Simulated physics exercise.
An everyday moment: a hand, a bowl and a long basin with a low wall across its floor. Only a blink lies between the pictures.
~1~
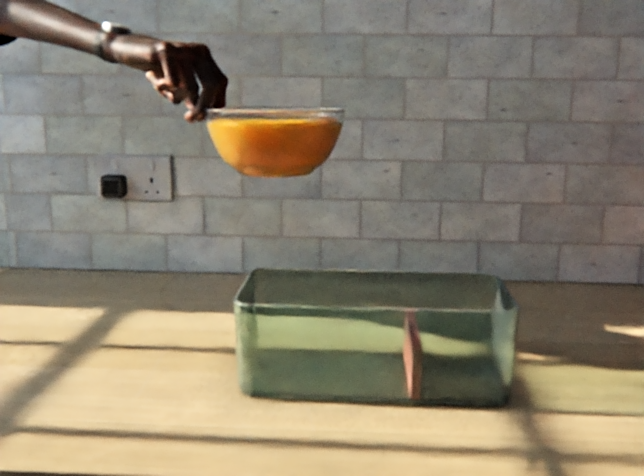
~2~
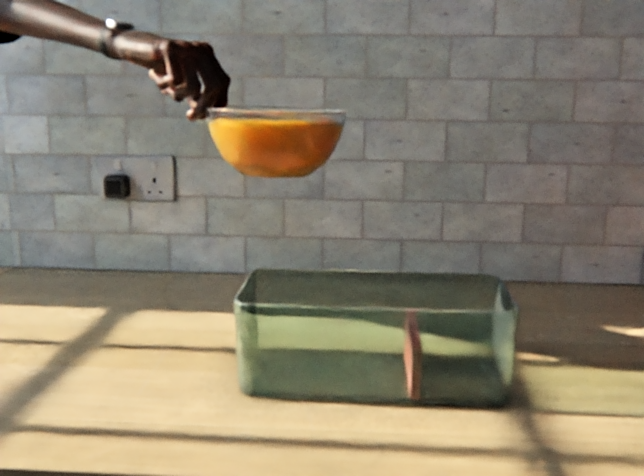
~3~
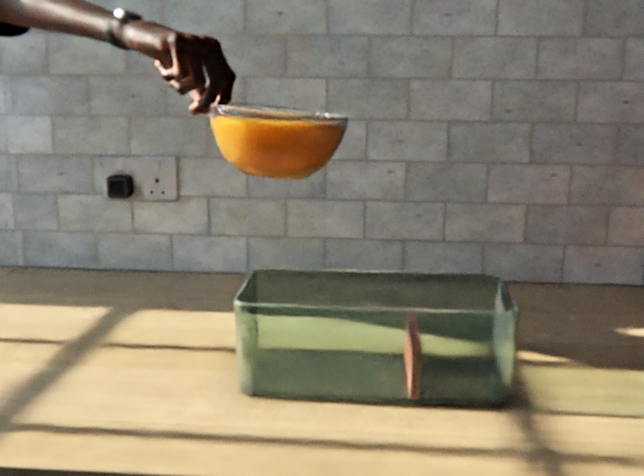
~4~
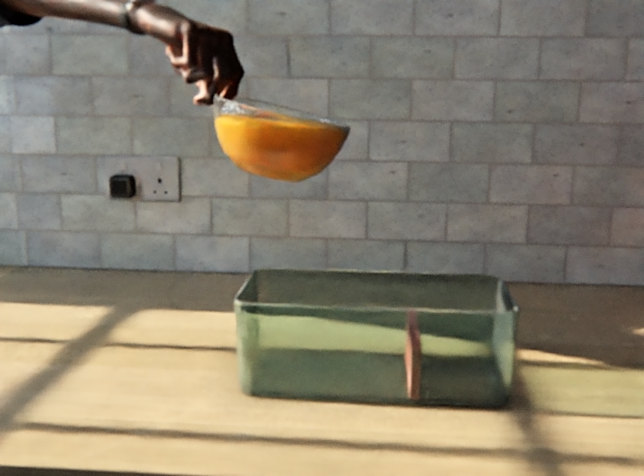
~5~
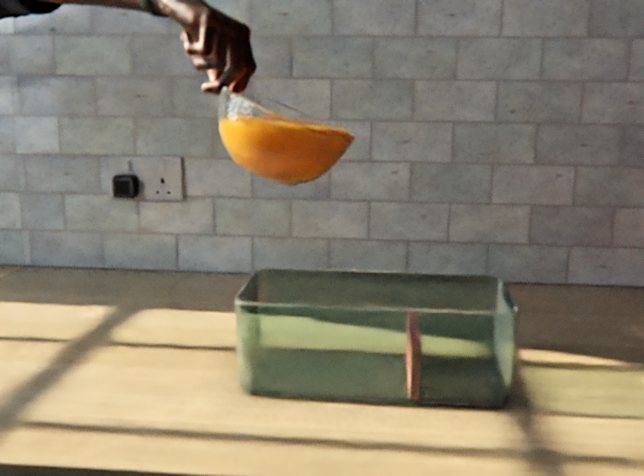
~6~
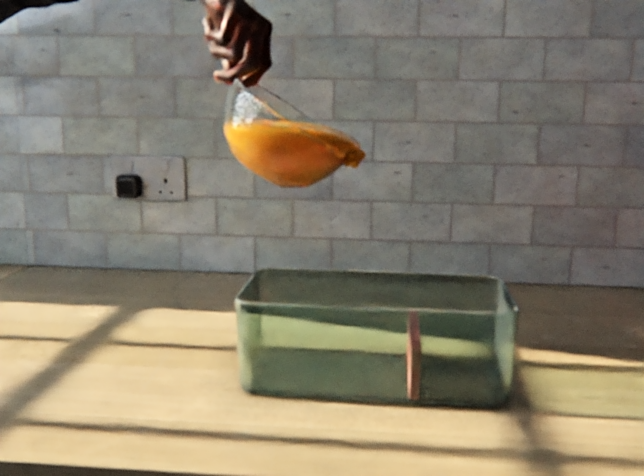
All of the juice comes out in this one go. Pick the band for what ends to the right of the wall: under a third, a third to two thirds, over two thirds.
In the end not even a third is right of the wall.
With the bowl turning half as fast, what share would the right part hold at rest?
Close to 35 per cent.
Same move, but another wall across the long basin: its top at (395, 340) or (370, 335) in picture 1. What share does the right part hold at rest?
Roughly 40 per cent, and 70 per cent.
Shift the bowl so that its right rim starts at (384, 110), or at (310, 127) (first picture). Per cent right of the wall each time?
Near 55 % and 5 %.
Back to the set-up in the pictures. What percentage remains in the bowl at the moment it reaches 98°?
Roughly 10 in a hundred.
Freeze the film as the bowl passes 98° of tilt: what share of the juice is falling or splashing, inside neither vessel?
About 40 per cent.
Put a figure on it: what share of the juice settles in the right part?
Near 15 %.
A moment on, the bowl is tipped on its side and 9 per cent is still to pour, 35 is left of the wall and 15 right of it.
Next, the bowl is tipped right over and 0 per cent is still to pour, 77 is left of the wall and 15 right of it.
Then the bowl is tipped right over and 0 per cent is still to pour, 78 is left of the wall and 15 right of it.
Later the bowl is tipped right over and 0 per cent is still to pour, 78 is left of the wall and 15 right of it.
In the end 78 per cent lies left of the wall, 16 right of it and 7 outside.
